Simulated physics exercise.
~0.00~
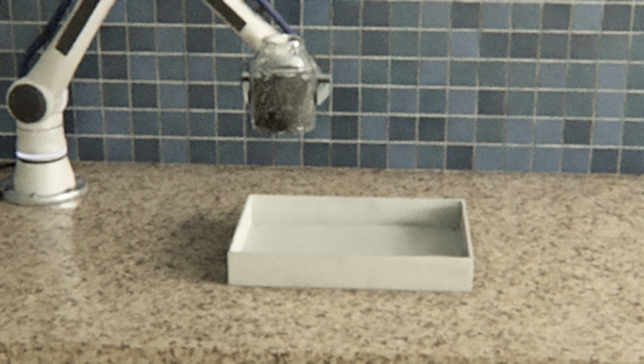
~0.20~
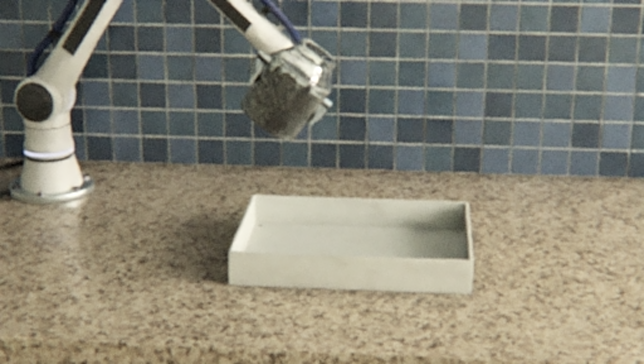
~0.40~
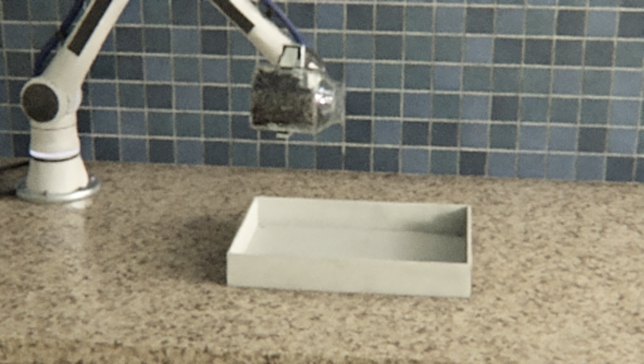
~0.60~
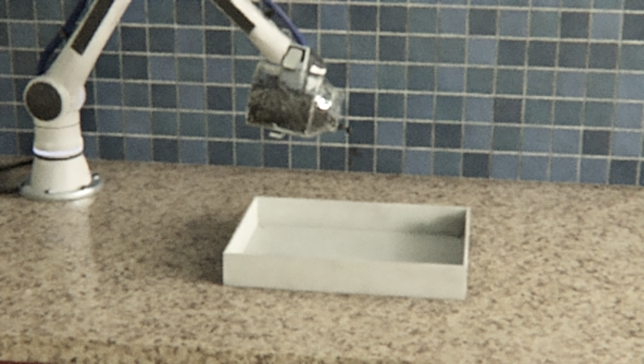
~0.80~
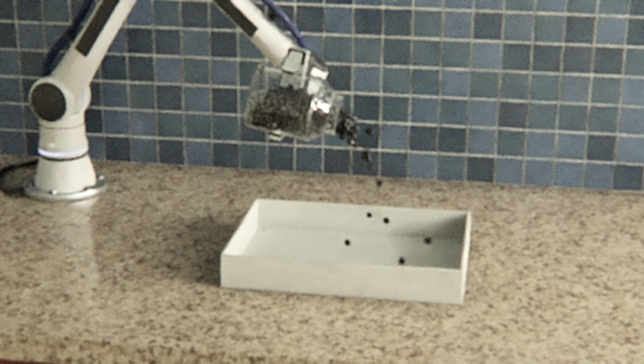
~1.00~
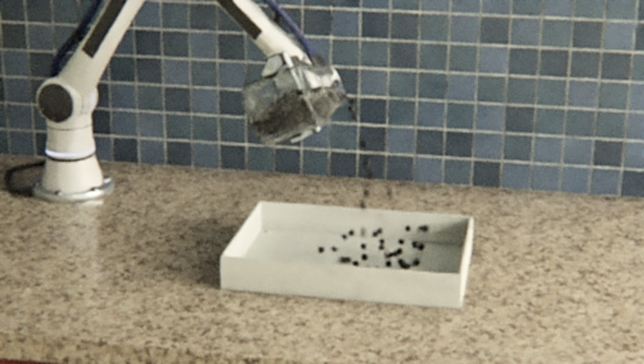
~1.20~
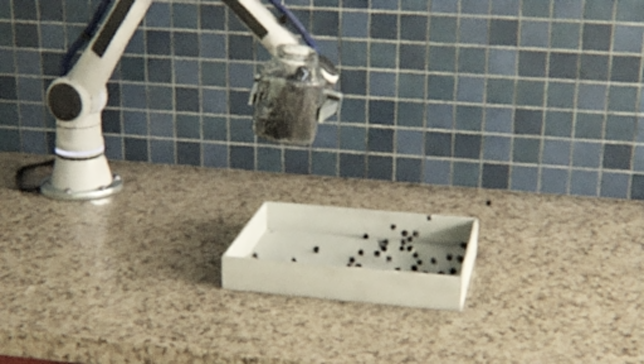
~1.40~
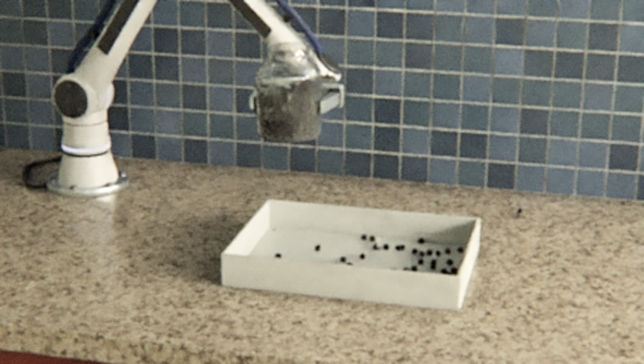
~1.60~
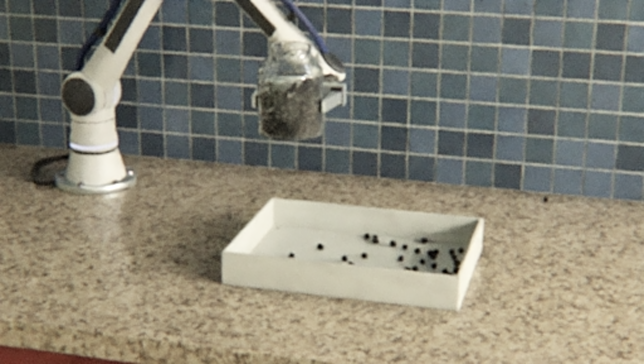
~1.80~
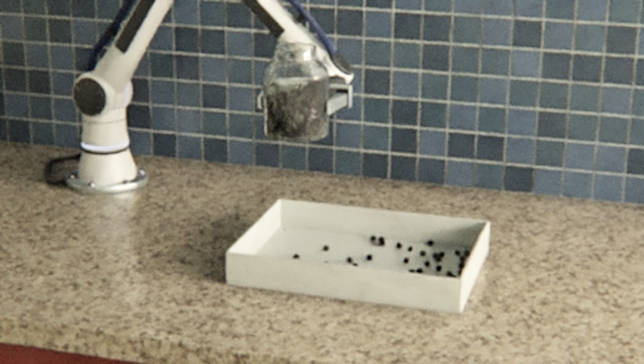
Robot arm tipping a clear jar of dark beads over a pale tray, spilling some in, then turning the jar upright again.
